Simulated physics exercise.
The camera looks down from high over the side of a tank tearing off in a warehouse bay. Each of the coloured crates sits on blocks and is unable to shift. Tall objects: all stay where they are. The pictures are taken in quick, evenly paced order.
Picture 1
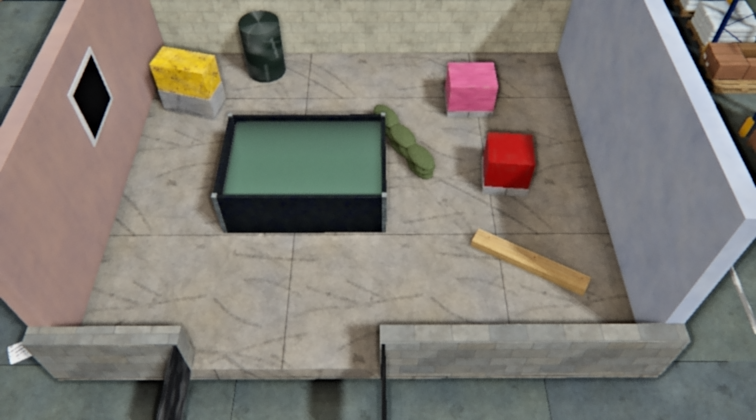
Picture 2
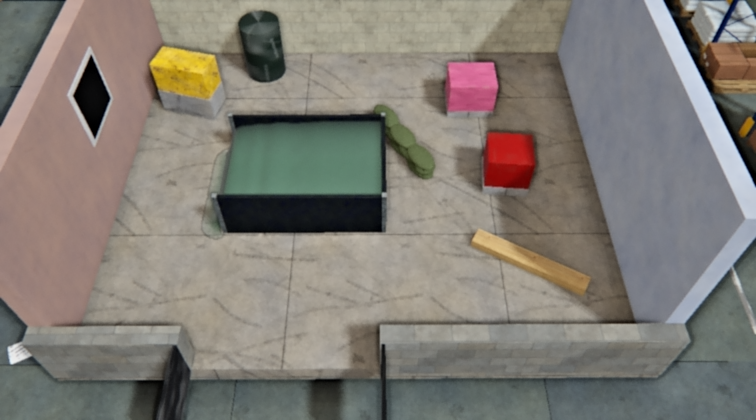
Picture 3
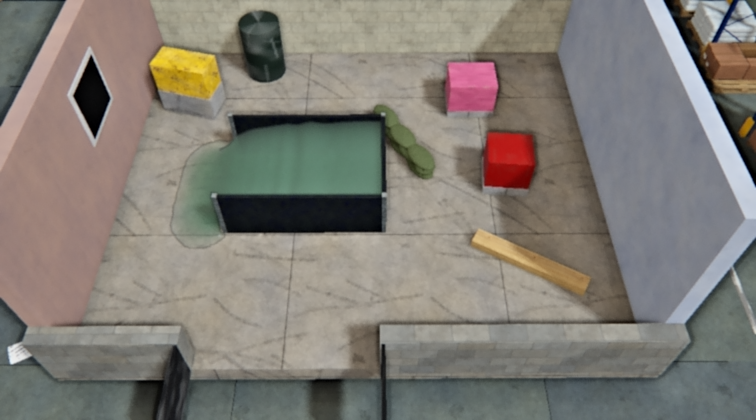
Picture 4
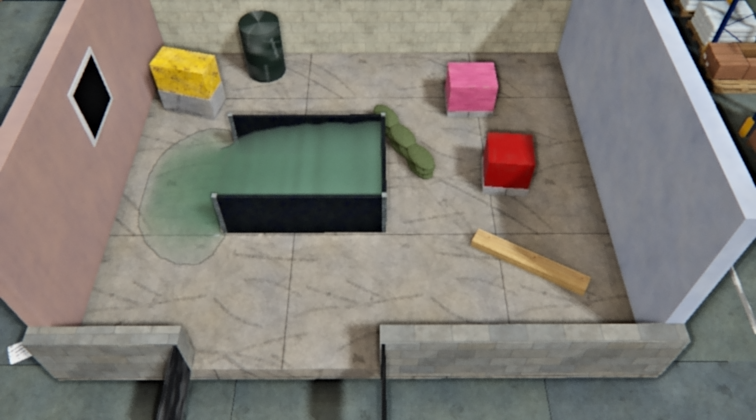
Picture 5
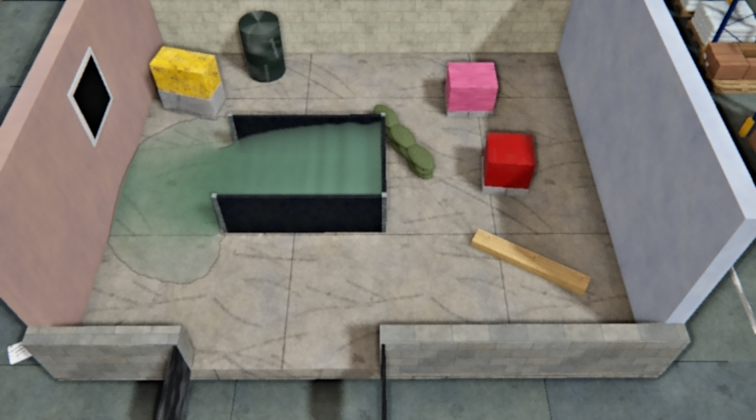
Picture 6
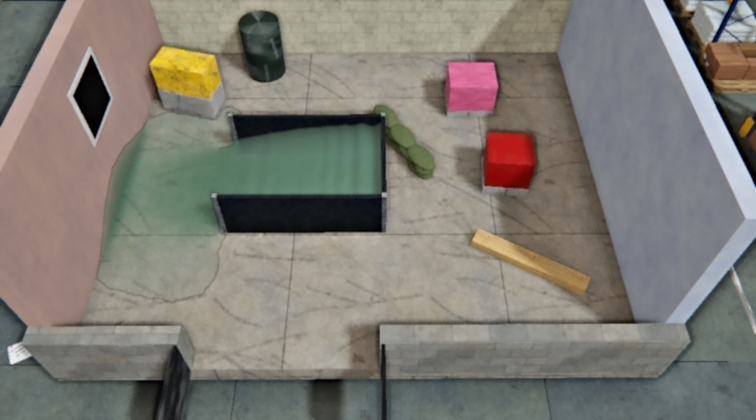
Green water pours out of the tank's open left side and spreads across the floor.
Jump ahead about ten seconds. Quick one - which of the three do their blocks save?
Pink crate saved, yellow crate saved, red crate saved.
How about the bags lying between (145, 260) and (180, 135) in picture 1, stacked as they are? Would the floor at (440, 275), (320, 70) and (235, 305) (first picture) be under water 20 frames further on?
In the order asked - bone dry, drenched, drenched.
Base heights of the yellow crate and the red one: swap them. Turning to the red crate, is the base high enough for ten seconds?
One by one: The red one is spared.
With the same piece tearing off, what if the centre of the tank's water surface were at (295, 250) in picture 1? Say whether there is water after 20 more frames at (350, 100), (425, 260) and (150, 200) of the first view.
Submerged, untouched, submerged.
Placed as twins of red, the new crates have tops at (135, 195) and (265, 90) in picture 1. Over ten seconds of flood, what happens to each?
For the first position it is reached; for the second it is reached.
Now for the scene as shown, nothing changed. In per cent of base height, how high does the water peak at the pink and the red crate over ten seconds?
Roughly 70 percent, then 50 percent.
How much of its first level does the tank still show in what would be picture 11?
Estimate: Around 54 %.
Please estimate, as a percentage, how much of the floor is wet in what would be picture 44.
I'd put it at roughly 85 per cent.
A moment on, water covers 15 % of the floor; the pink crate not reached, the yellow crate water round its plinth, the red crate not reached.
Next, water covers 25 % of the floor; the pink crate not reached, the yellow crate water round its plinth, the red crate not reached.
Then, water covers 55 % of the floor; the pink crate not reached, the yellow crate water round its plinth, the red crate not reached.
Later, water covers 85 % of the floor; the pink crate water round its plinth, the yellow crate water round its plinth, the red crate water round its plinth.
In the end, water covers 95 % of the floor; the pink crate stayed above the water, the yellow crate stayed above the water, the red crate stayed above the water.
